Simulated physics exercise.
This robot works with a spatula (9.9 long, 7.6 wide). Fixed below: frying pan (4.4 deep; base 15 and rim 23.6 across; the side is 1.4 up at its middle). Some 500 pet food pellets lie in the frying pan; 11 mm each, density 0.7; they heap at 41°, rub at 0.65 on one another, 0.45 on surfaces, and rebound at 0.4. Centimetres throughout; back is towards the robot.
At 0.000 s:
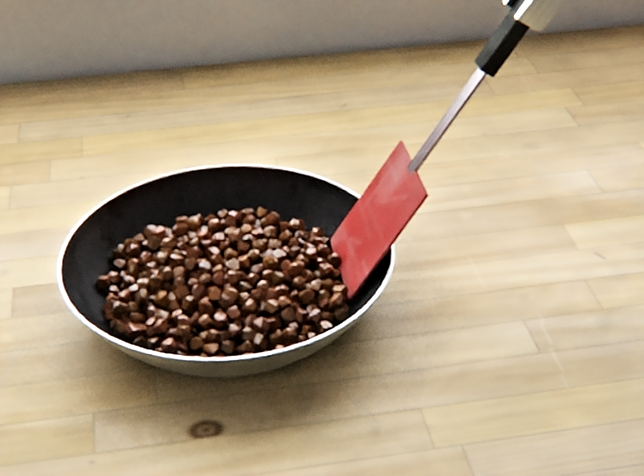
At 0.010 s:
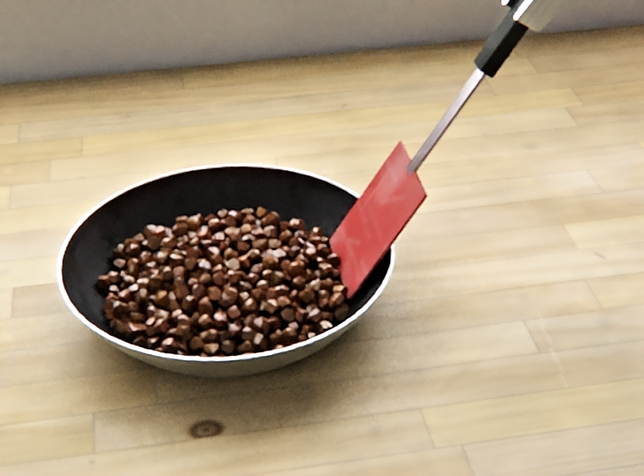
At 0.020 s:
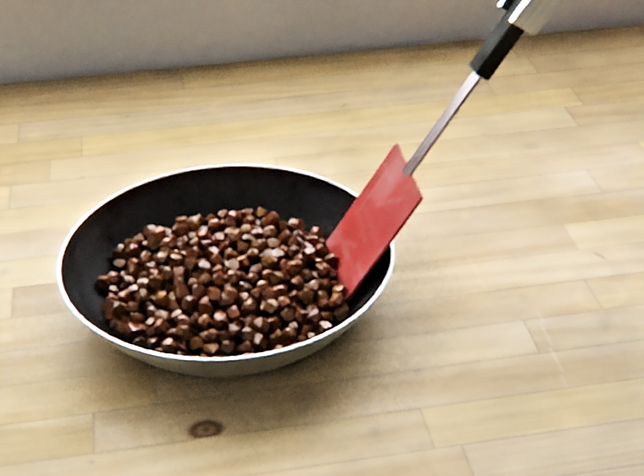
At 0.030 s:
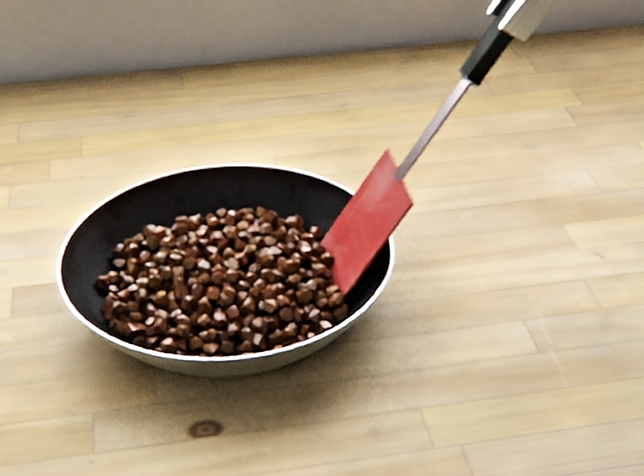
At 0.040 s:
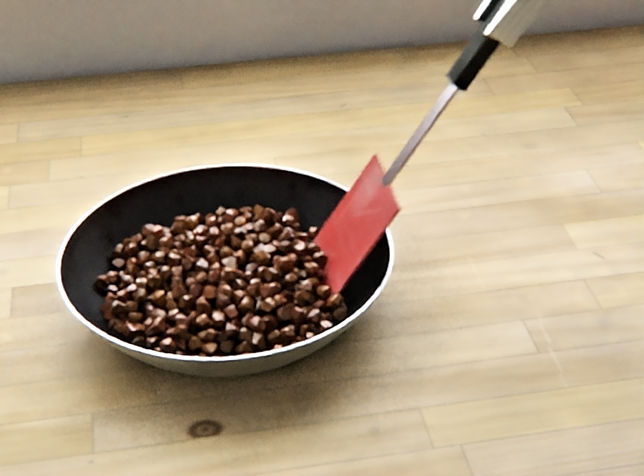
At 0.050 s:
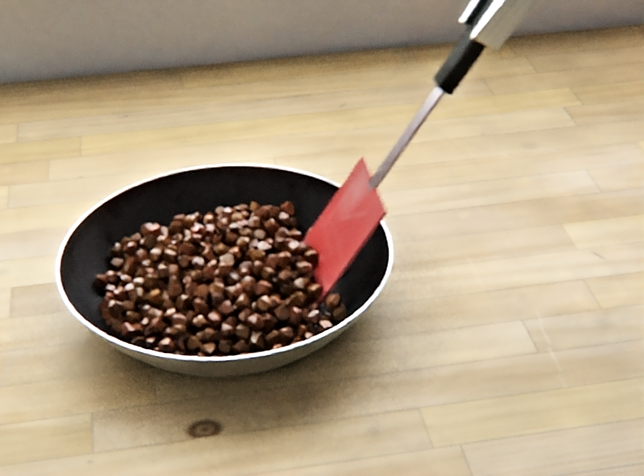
A pale wooden tabletop with a grey wall behind it is seen from above at an angle, and the view stays still. A black frying pan with a light rim sits left of centre, heaped with small brown pellets, while a red spatula with a metal shaft and black handle slants in from the upper right. The spatula stays still at first, then slides a short way left against the heap, nudging the nearby pellets slightly.
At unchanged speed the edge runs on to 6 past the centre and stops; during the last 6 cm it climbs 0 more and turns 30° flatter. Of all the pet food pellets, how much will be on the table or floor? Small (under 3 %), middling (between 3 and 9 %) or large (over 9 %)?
Share on the table or floor: Middling (between 3 and 9 %).
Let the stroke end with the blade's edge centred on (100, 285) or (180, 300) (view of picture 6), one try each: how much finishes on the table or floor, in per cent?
About 35 and 0 per cent.
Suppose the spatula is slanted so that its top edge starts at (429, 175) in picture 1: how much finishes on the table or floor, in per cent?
About 0 per cent.
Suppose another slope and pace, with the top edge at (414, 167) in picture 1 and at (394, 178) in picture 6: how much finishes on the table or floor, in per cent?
About 5 per cent.
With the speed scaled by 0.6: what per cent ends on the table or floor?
About 5 per cent.
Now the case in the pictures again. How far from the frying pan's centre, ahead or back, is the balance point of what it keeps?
About 4.5 cm ahead.
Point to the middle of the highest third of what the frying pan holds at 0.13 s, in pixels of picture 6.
Near (169, 262).
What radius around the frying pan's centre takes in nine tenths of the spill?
About 20 cm.
By 0.09 s, sloping 57°, highest piece 6 above the table; 500 in the frying pan.
By 0.13 s, sloping 46°, highest piece 6 above the table; 499 in the frying pan, 1 on the blade or in flight.
By 0.35 s, sloping 27°, highest piece 6 above the table; 478 in the frying pan, 21 on the table or floor, 1 on the blade or in flight.
By 1.40 s, sloping 27°, highest piece 6 above the table; 477 in the frying pan, 23 on the table or floor.
Final count, 477 in the frying pan, 23 on the table or floor. That is 5 % on the table or floor.
